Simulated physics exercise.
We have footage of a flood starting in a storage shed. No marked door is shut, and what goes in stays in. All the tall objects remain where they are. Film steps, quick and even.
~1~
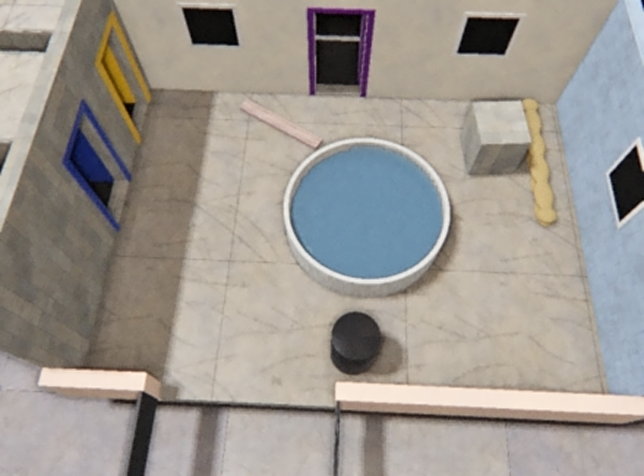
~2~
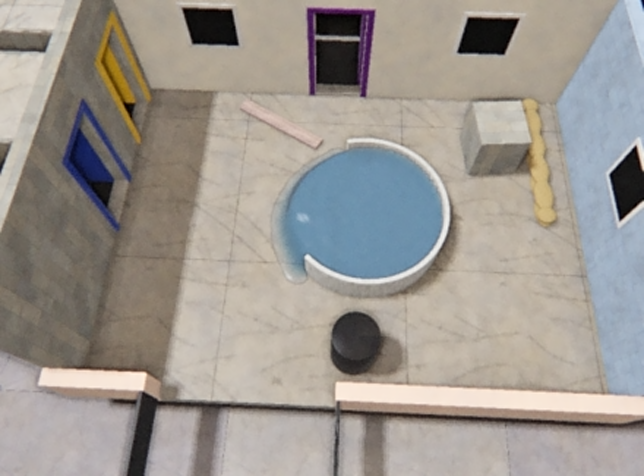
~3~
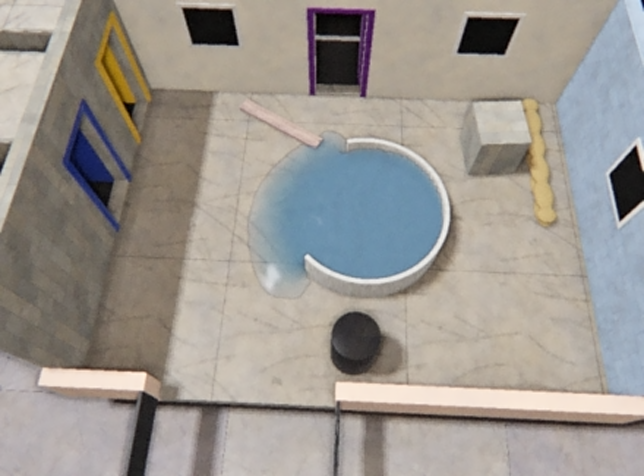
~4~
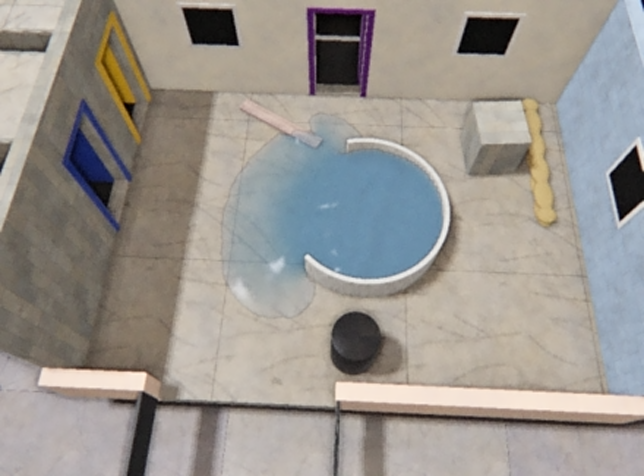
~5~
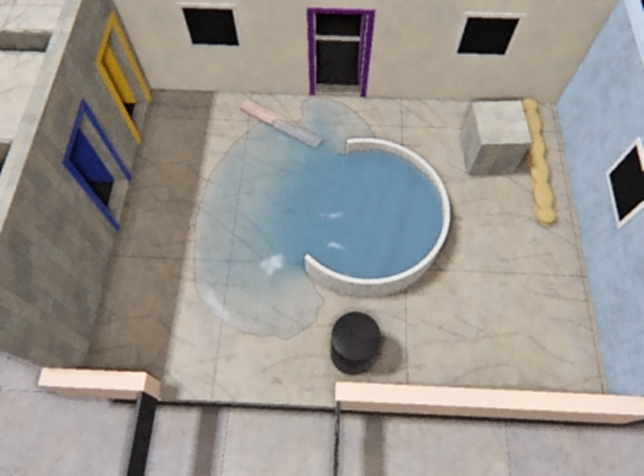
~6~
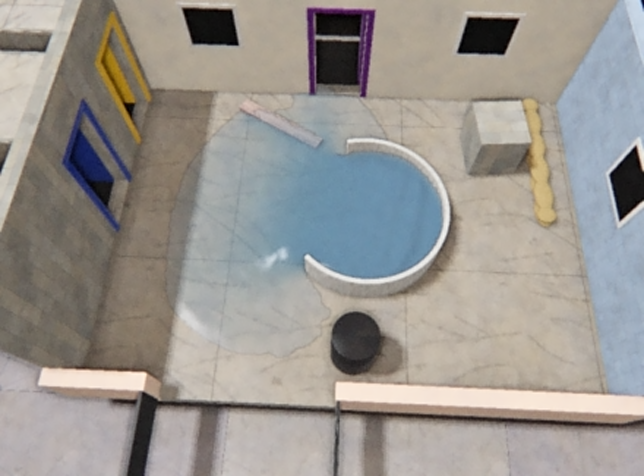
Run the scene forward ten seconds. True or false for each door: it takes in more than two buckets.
For the blue door, true; for the purple door, true; for the yellow door, true.
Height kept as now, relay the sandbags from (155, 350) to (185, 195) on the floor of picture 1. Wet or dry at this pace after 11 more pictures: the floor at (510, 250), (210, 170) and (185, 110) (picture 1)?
First spot stays unwetted, second gets soaked, third gets soaked.
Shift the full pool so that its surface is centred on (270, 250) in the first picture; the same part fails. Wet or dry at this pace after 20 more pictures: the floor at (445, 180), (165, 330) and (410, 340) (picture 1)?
Result: Spared; inundated; spared.
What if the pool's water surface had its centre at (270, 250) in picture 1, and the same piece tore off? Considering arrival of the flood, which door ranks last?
The purple one.
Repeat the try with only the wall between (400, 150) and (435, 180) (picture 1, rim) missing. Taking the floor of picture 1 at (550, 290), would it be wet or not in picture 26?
Spot status: Drenched.
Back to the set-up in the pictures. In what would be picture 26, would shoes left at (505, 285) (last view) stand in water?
At that place: No water.
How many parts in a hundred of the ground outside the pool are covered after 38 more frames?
About 60 in a hundred.
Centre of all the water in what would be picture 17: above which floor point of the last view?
The water centres close to (262, 203).
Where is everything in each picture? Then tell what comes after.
In the first picture, still water in the pool at (366, 208).
In the second picture, the front is at (302, 279), out from the gap at (294, 200).
In the third picture, water pours out at (294, 201) and has run to (333, 135).
In the fourth picture, water pours out at (294, 202) and has run to (322, 117).
In the fifth picture, the front is at (329, 103), out from the gap at (294, 202).
In the sixth picture, water pours out at (294, 202) and has run to (199, 326).
A moment on, water covers 45 % of the floor; the blue door under two buckets in, the purple door over two buckets in, the yellow door wet at the sill, nothing in.
Next, water covers 45 % of the floor; the blue door over two buckets in, the purple door over two buckets in, the yellow door over two buckets in.
Then, water covers 45 % of the floor; the blue door far over two buckets in, the purple door over two buckets in, the yellow door far over two buckets in.
Later, water covers 60 % of the floor; the blue door far over two buckets in, the purple door over two buckets in, the yellow door far over two buckets in.
In the end, water covers 80 % of the floor; the blue door far over two buckets in, the purple door over two buckets in, the yellow door far over two buckets in.
